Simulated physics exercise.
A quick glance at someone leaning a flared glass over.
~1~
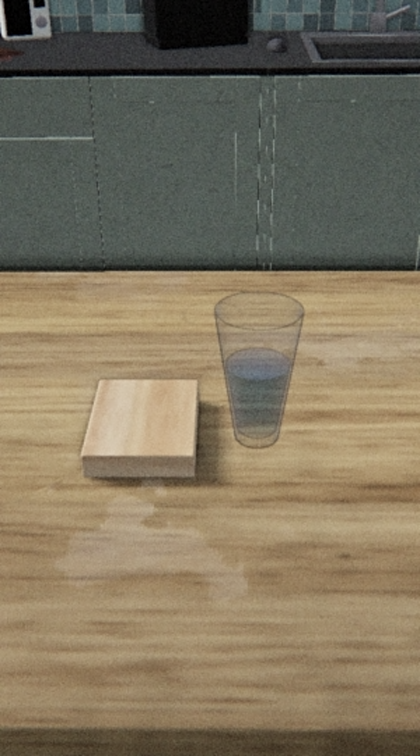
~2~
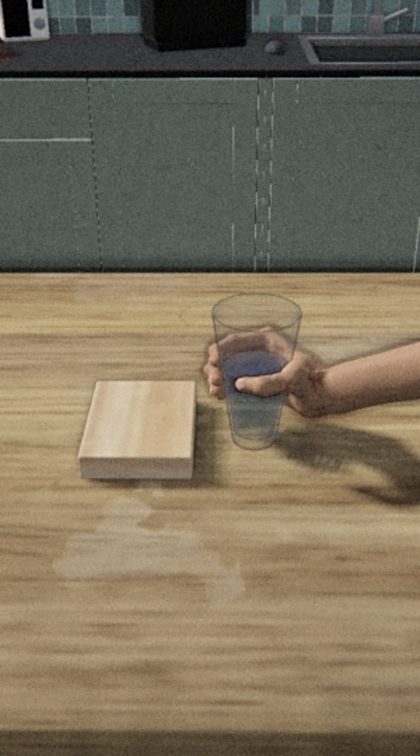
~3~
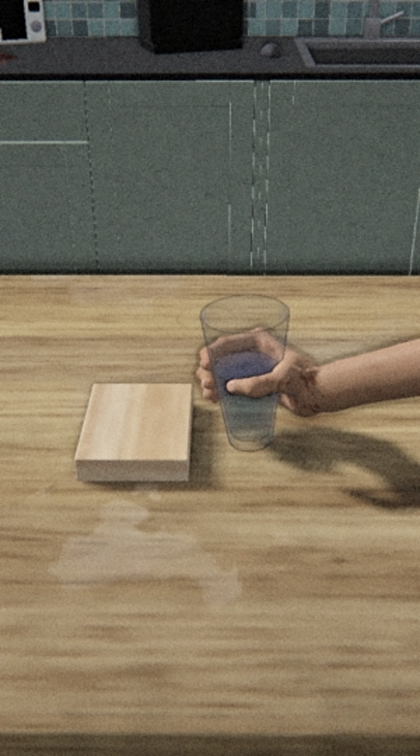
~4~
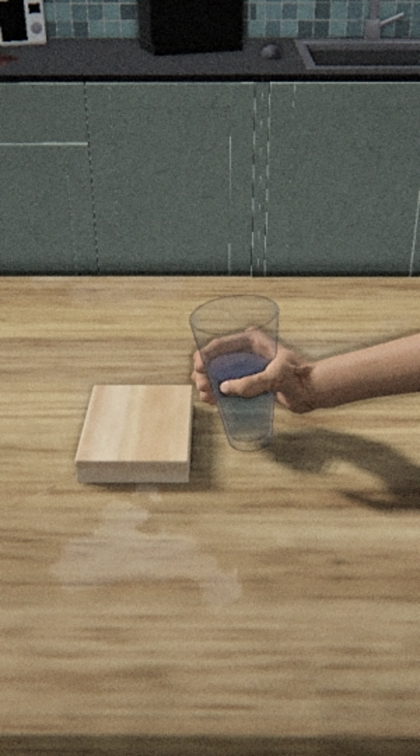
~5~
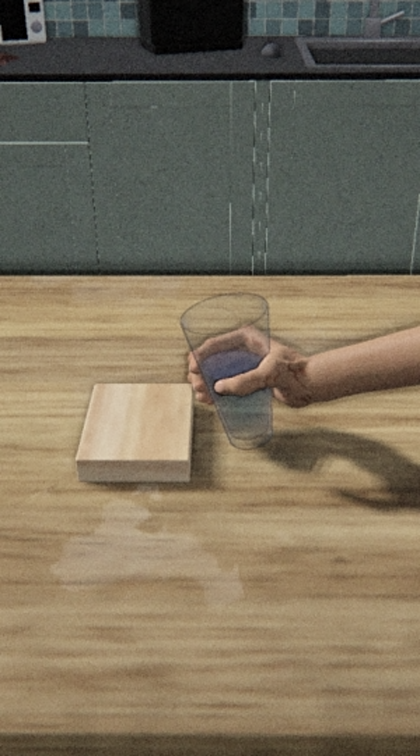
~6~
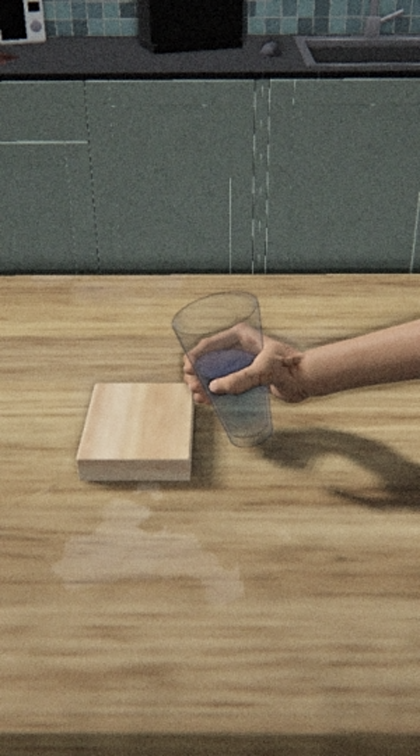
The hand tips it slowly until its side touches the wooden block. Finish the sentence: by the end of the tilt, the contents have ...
The contents have all stayed put.
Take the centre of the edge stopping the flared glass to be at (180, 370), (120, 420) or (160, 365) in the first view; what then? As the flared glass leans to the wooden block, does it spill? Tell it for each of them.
In that order: Is safe, wets the top, loses none.
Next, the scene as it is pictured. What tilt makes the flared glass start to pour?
Somewhere near 60 degrees from upright.
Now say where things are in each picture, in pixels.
In the first frame, it stands upright; flared glass (258, 371) about half full.
The second frame shows a hand takes hold; flared glass about half full, surface at (256, 366); wooden block (141, 427).
The third frame shows tipping on its foot; flared glass (247, 374) about half full.
In the fourth frame, the top moves towards the wooden block; flared glass about half full, surface at (241, 368); wooden block (138, 431).
The fifth frame shows on the way over; flared glass (237, 372) about half full.
In the sixth frame, it is leaning; flared glass about half full, surface at (230, 365); wooden block (140, 429).
Shortly, the flared glass leans by about 30°; none is lost.
Then, the flared glass leans by about 45°; none is lost.
At the finish, the flared glass leans by about 50°, against the wooden block; none is lost.
